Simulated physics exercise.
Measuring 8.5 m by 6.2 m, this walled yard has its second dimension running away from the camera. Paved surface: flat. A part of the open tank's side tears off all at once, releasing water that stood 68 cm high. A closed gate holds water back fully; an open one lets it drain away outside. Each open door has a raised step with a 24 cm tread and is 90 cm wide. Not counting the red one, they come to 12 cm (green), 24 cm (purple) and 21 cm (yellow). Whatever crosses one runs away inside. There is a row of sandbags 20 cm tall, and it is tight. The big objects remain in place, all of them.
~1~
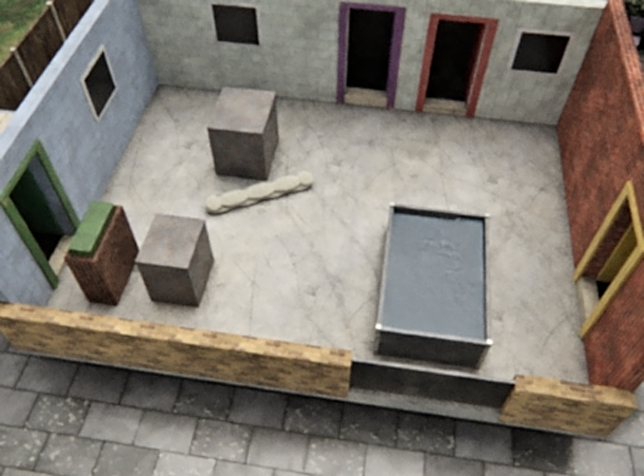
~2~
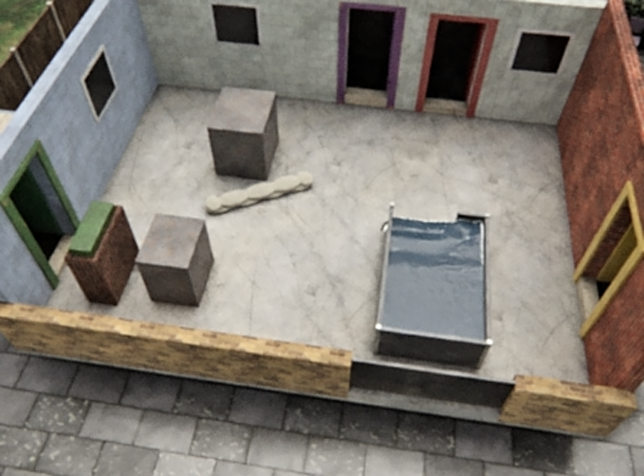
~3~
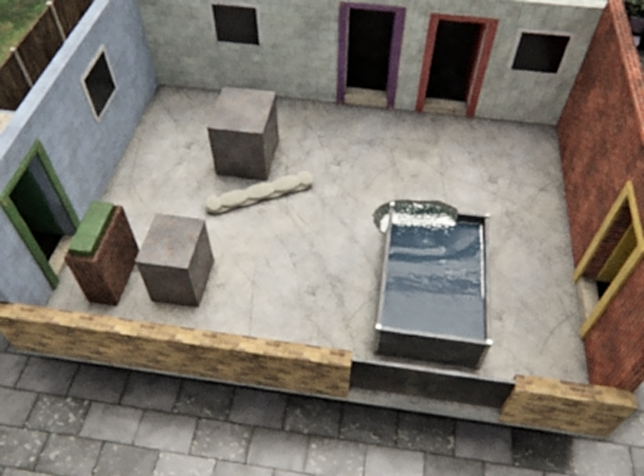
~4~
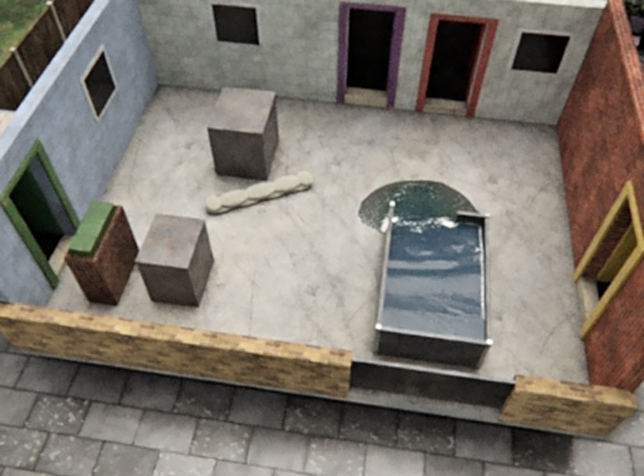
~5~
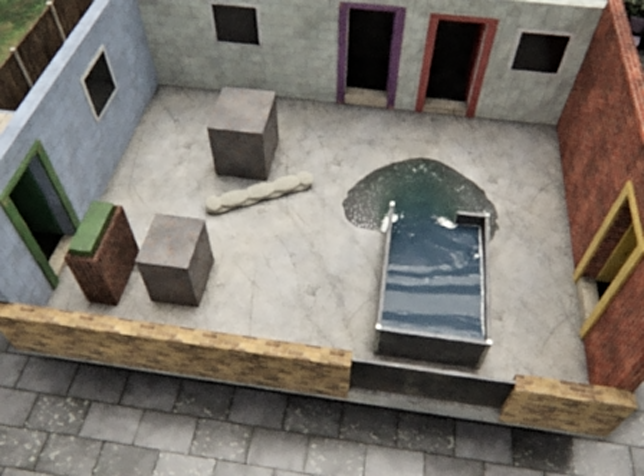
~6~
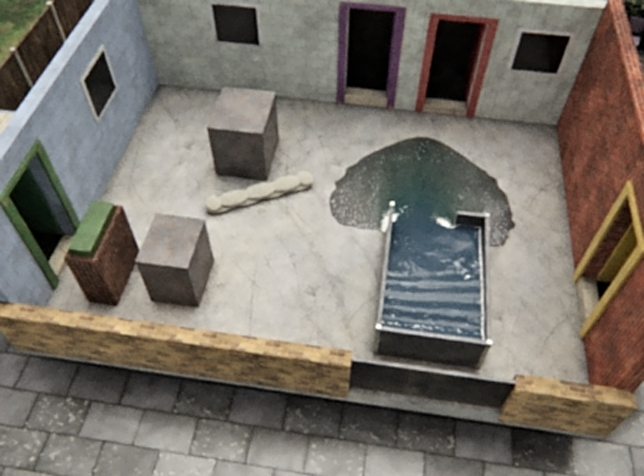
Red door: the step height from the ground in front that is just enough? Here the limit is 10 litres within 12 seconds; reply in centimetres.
23 cm.
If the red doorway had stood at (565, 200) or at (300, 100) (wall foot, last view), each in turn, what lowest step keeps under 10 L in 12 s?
Roughly 5.5 cm for the first and 11.5 cm for the second.
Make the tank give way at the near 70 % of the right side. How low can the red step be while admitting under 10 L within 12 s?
Then roughly 10.5 cm.
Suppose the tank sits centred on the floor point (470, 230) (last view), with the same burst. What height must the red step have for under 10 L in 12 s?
Roughly 34 cm is needed.
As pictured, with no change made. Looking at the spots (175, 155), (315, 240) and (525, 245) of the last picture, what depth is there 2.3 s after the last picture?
Around 0 cm, 0 cm and 0 cm.
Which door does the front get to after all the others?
Last: Green.
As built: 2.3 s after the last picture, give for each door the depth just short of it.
Centimetres: Green = 0, purple = 19, yellow = 0, red = 22.
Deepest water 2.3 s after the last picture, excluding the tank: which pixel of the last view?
At about pixel (556, 127).
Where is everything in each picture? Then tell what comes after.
In the first picture, the open tank at (436, 271) is whole and still, 68 cm deep; the red door at (452, 74) is dry.
In the second picture, the front is at a hidden place, 0.3 m from the gap on the far side; 0.3 m2 of floor is wet, 68 cm left at the back.
In the third picture, the gap is on the far side, the front 0.8 m out at (423, 204); the back of the open tank holds 68 cm.
In the fourth picture, water pours out on the far side and has run 1.3 m, to (415, 184); about 8 cm deep outside, 68 cm at the back.
In the fifth picture, water pours out on the far side and has run 1.9 m, to (417, 161); about 6 cm deep outside, 68 cm at the back.
In the sixth picture, the front is at (415, 140), 2.5 m from the gap on the far side; 5.1 m2 of floor is wet, 61 cm left at the back; the red door at (452, 74), 3.4 m from the gap, is still 0.9 m from the nearest water.
Then, 0.7 s after the last picture water covers 25 % of the floor, deepest (36 cm) near (414, 233); 18 cm at the red door, 2 litres in over its 17 cm step.
Then, 2.3 s after the last picture water covers 35 % of the floor, deepest (28 cm) near (556, 127); 22 cm at the red door, 46 litres in over its 17 cm step.
Then, 11.3 s after the last picture water covers 95 % of the floor, deepest (9 cm) near (34, 331); 5 cm at the red door, 55 litres in over its 17 cm step.
At the red door as built, the water peaked near 27 cm, 1.5 s after the last picture.
With a step of 19 cm, 34 litres would have come in within the 12 s; with 26 cm, 1 litre. So under 10 litres takes about 23 cm.
